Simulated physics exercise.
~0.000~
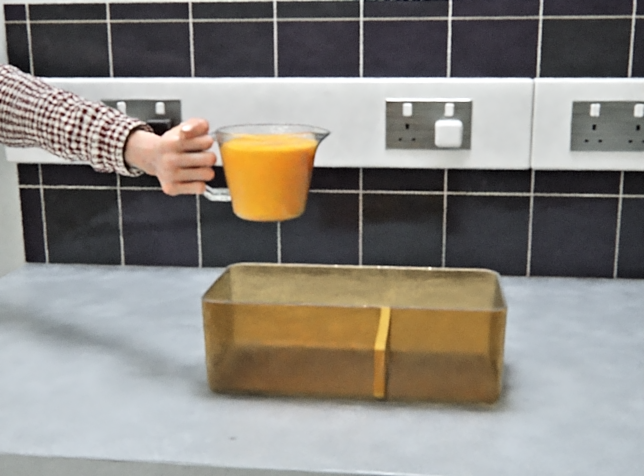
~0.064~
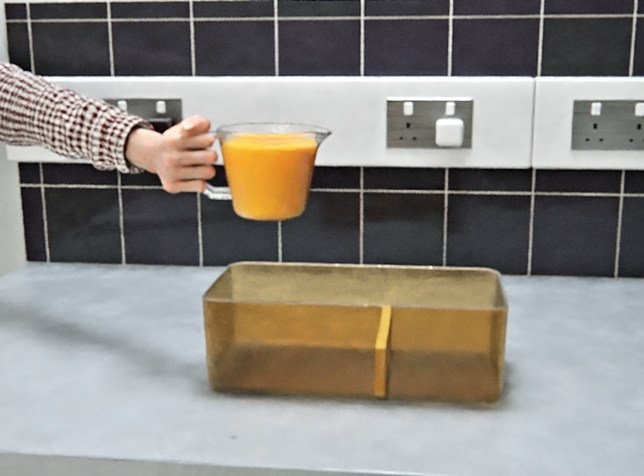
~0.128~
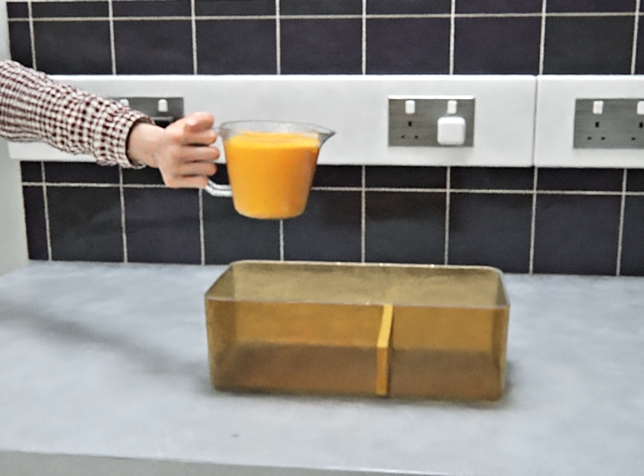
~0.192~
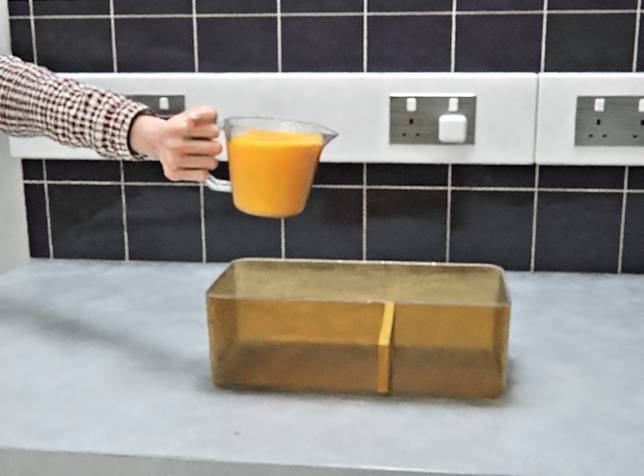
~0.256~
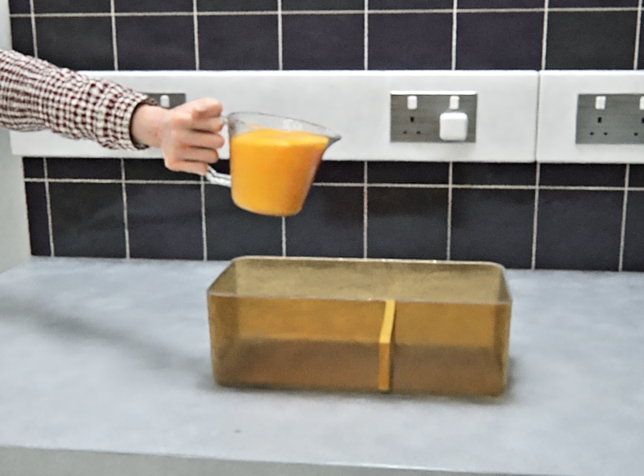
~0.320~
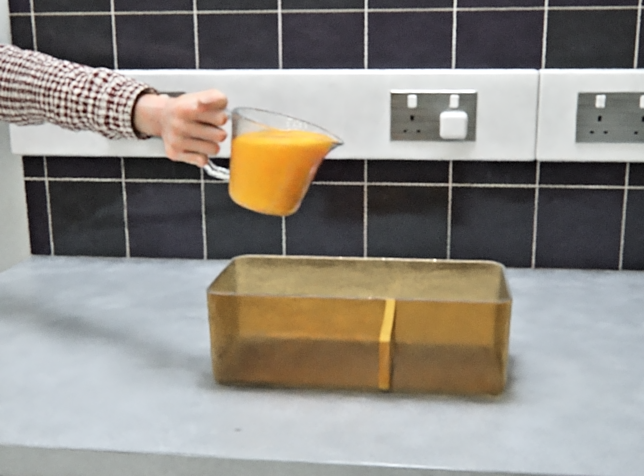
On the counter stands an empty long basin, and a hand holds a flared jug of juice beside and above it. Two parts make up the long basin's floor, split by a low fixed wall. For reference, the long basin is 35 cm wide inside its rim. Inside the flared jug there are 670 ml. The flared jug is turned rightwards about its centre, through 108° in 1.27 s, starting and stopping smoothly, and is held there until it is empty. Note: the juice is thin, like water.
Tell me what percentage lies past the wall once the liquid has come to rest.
Some 41 per cent.
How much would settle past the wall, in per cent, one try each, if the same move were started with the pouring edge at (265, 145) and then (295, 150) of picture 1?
Respectively 0 and 5 %.
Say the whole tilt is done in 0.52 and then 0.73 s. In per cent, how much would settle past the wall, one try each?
Try 1: Approx. 20 %; try 2: Approx. 25 %.
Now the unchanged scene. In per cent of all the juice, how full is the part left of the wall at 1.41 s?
About 58 percent.
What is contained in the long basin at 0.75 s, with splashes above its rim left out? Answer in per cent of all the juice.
18 %, more or less.
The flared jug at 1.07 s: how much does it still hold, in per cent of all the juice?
Remaining share: Approx. 7 %.
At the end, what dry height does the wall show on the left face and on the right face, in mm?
Near 48 mm for the left and near 48 mm for the right.
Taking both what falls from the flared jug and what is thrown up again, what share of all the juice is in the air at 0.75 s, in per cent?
Near 24 per cent of it all.
Then, 0.75 s in, the tilt is 70° and 58 per cent is still to pour, 3 is left of the wall and 16 right of it.
Then, 1.07 s in, the tilt is 102° and 7 per cent is still to pour, 44 is left of the wall and 40 right of it.
Then, 1.41 s in, the tilt is 108° and 0 per cent is still to pour, 58 is left of the wall and 41 right of it.
Then, 1.77 s in, the tilt is 108° and 0 per cent is still to pour, 58 is left of the wall and 41 right of it.
Finally, 58 per cent lies left of the wall, 41 right of it and 1 outside.
